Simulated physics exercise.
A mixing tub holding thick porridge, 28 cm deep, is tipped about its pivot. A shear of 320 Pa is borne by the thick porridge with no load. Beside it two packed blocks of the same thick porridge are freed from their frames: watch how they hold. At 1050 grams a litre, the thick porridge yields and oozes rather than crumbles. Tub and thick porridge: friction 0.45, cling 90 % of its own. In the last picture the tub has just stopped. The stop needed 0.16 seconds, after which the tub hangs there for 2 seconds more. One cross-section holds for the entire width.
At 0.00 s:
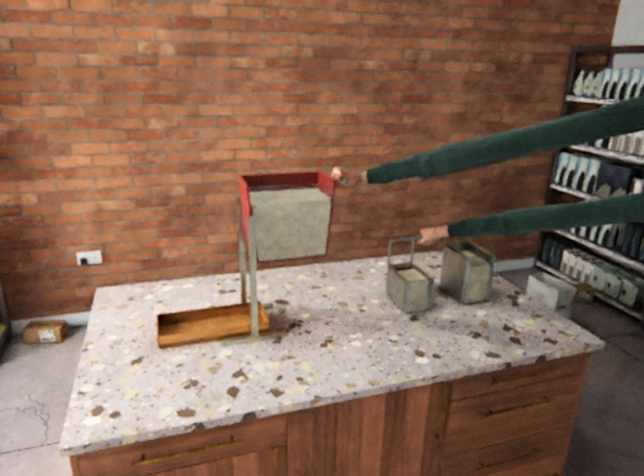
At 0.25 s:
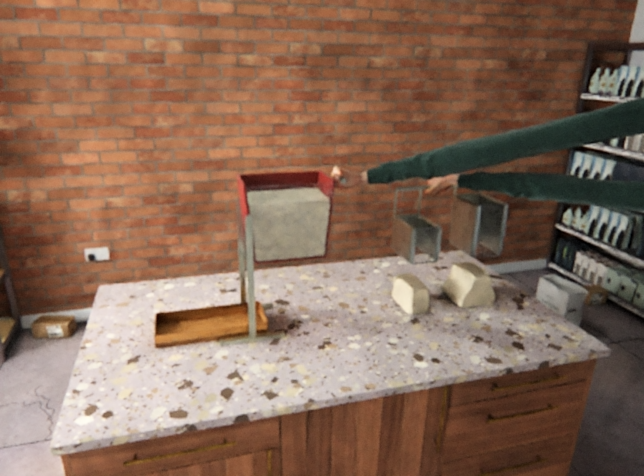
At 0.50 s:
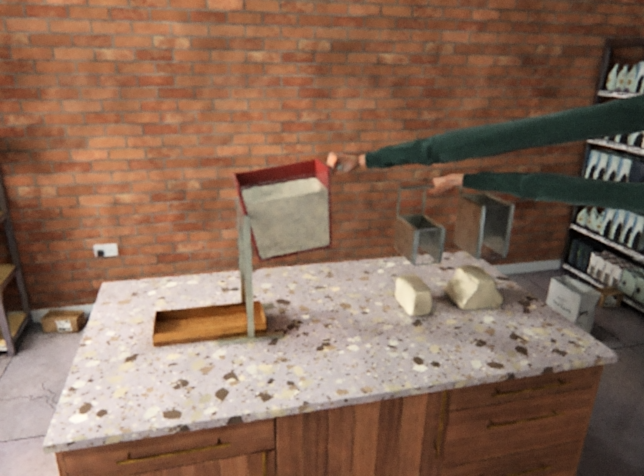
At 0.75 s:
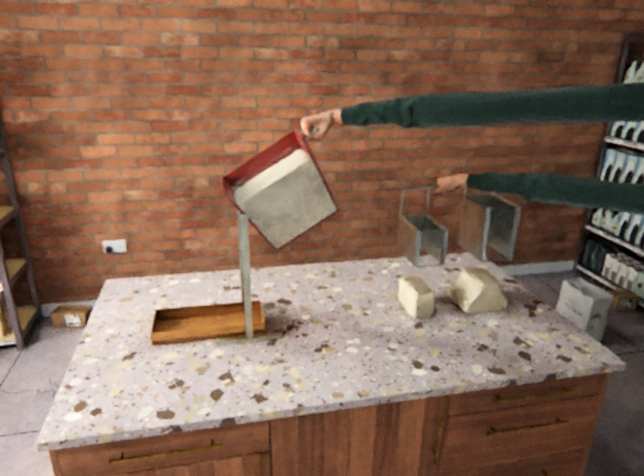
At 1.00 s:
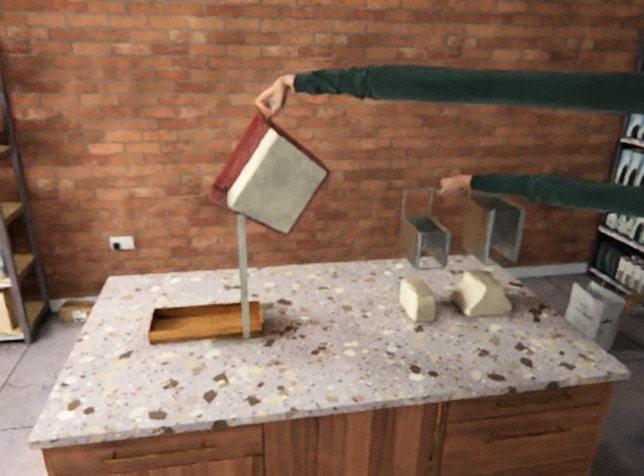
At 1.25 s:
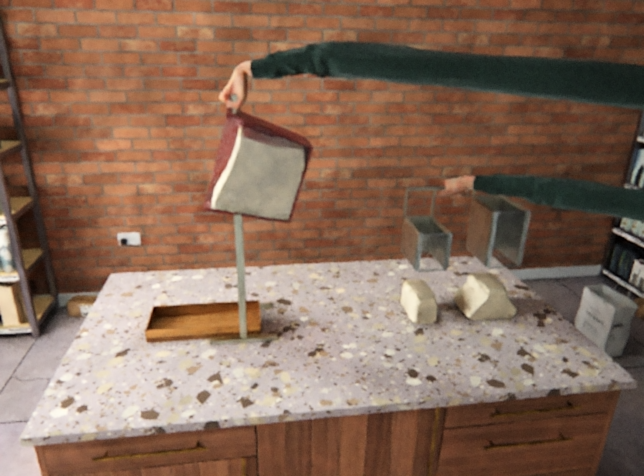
A hand tips a red-rimmed tub steeply leftward after another lifts metal moulds off two pale blocks.
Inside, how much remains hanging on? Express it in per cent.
Some 75 percent remains.
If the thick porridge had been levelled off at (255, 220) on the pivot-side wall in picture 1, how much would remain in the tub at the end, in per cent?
100 %.
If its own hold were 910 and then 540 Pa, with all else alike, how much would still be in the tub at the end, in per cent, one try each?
First 100 %, second 100 %.
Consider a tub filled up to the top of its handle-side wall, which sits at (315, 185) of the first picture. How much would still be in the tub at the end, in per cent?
About 100 % stays in the tub.
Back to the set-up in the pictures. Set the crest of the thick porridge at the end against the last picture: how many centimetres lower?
7 cm.
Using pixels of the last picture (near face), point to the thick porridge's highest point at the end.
Roughly at pixel (273, 161).
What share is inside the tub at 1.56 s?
Near 85 %.
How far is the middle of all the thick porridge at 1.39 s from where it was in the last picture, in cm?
It has moved close to 3 cm.
By 1.39 s, the tub is at 73 degrees and holds 97 %.
By 1.56 s, the tub is at 73 degrees and holds 87 %.
By 1.73 s, the tub is at 73 degrees and holds 79 %.
By 1.90 s, the tub is at 73 degrees and holds 75 %.
By 3.25 s, at the end, the tub is at 73 degrees and holds 75 %.
